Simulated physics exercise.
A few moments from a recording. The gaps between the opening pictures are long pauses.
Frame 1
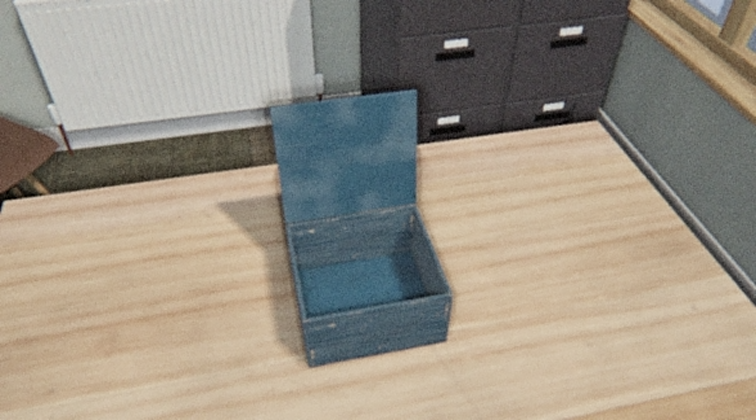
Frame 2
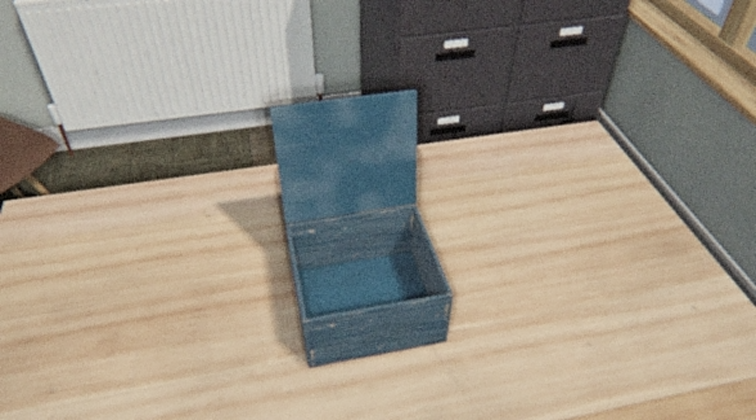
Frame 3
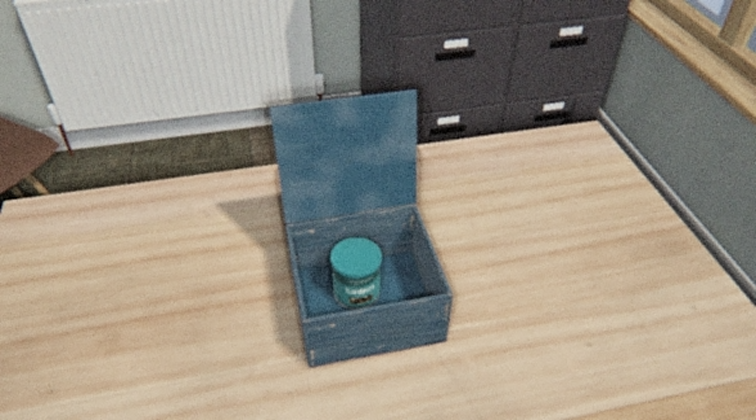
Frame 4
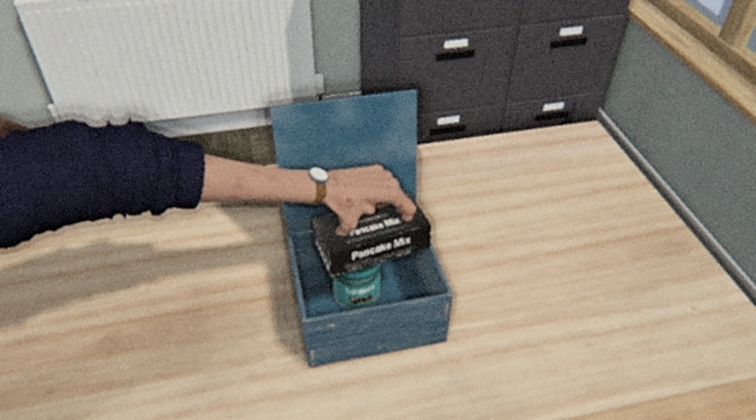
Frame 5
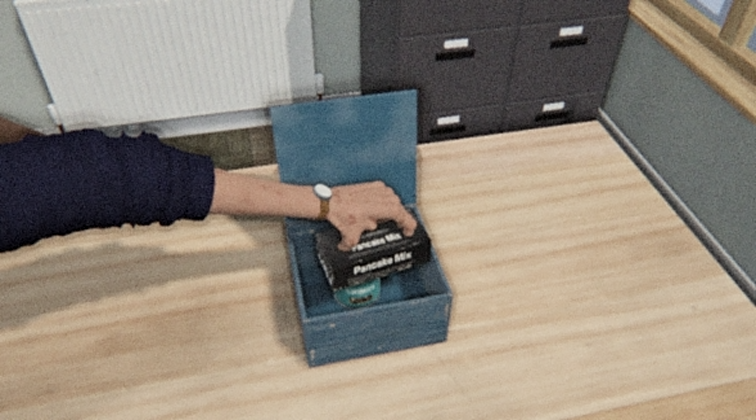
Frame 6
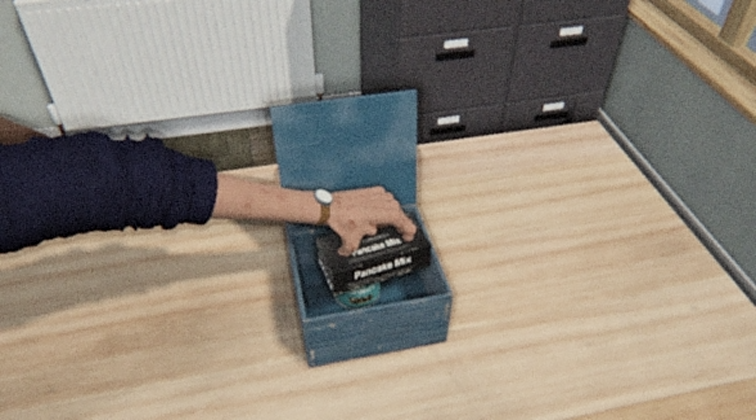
A hand lowers a black pancake mix box onto a turquoise tin inside an open blue box.
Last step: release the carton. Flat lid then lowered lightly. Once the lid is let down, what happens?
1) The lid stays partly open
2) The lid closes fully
1, the lid stays partly open.
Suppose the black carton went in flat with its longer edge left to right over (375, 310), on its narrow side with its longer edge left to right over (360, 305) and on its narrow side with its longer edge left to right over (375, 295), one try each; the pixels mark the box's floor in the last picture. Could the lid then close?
Lid, try 1: Fully down; try 2: Propped open; try 3: Propped open.
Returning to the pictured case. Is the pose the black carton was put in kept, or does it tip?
In the end, the black carton keeps its orientation.
Then, 1.10 s after the last picture, lid starting down.
Then, 1.50 s after the last picture, lid 63° above the rim.
Then, 1.90 s after the last picture, lid 34° above the rim.
At rest, lid 28° above the rim; both in place. Seen from the same camera at the end, black carton near (372, 253).
